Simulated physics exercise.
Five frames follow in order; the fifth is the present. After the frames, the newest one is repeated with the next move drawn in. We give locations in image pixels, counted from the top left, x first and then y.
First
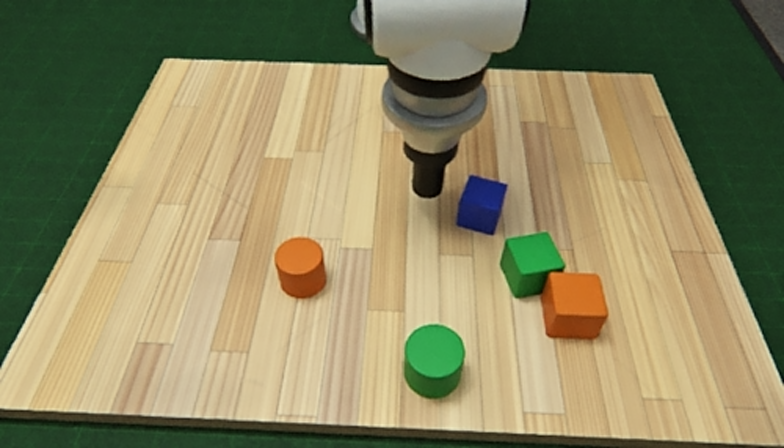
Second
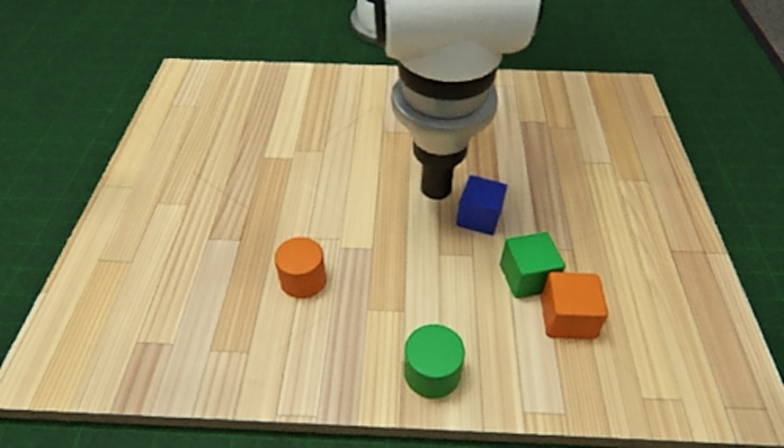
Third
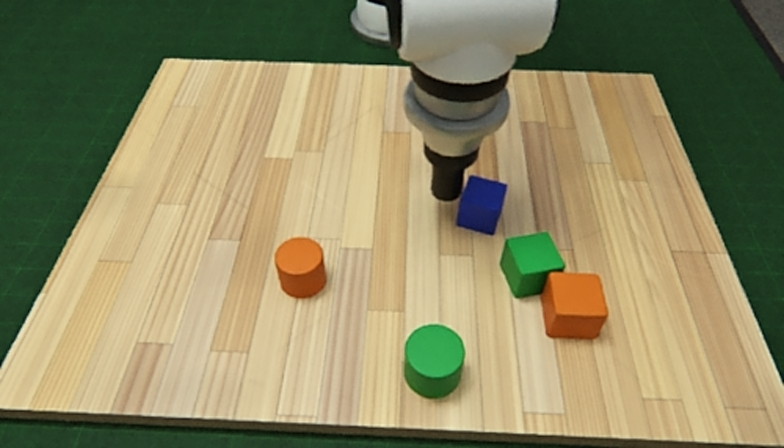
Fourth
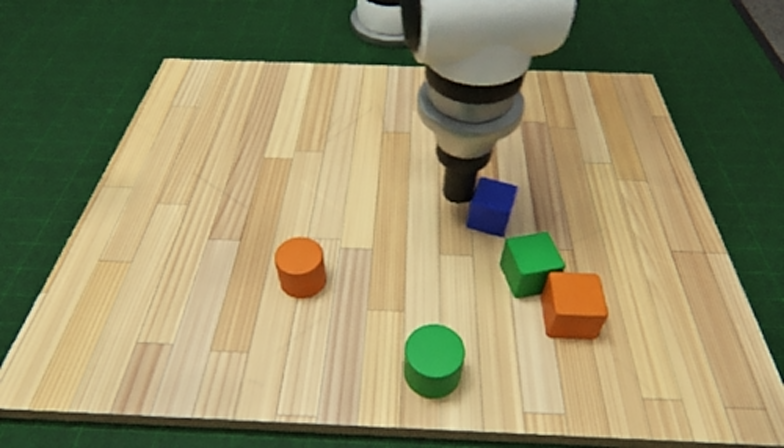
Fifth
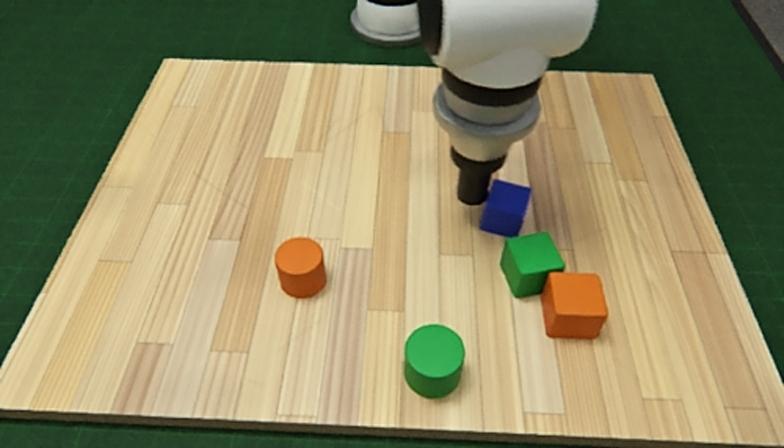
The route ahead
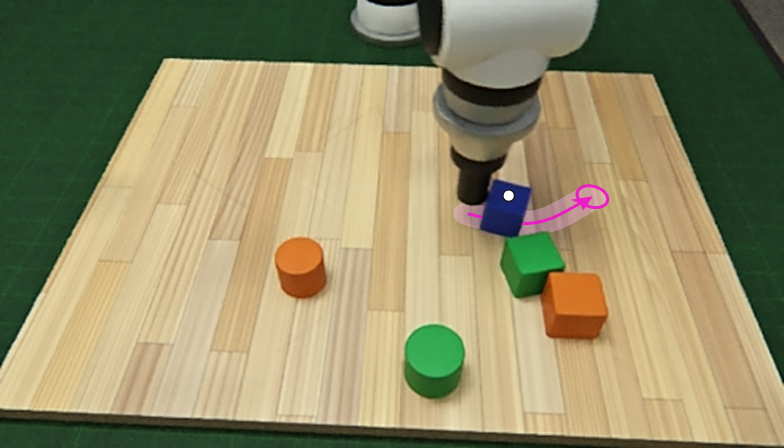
A pale wooden board lies on a dark green surface, seen from above at an angle by a still camera. A white and grey robot arm with a black rod reaches in from the top, near a blue cube, with green and orange cubes at right, an orange cylinder at left and a green cylinder in front. The rod moves slowly right, meets the blue cube and pushes it a short way right.
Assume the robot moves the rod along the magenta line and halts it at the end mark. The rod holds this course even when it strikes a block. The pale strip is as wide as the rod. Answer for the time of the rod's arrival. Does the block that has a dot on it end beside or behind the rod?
Going by the path, yes.
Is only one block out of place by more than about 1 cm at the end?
In short: Yes.
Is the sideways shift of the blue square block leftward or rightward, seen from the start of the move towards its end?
Displaced right.
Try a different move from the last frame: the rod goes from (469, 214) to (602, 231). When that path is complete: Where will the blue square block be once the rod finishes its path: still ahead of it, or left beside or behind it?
It is driven along in front.
Drawn move, from (469, 214) through (516, 223) and (559, 215) to (592, 196); the dot is on the blue square block.
What follows on the original path. One third of the way, rod at (521, 204); blue square block at (559, 204).
Two thirds of the way, rod at (567, 195); blue square block at (601, 207), turned 30° clockwise.
At the end, rod at (600, 177); blue square block at (605, 206), turned 40° clockwise; green square block still.
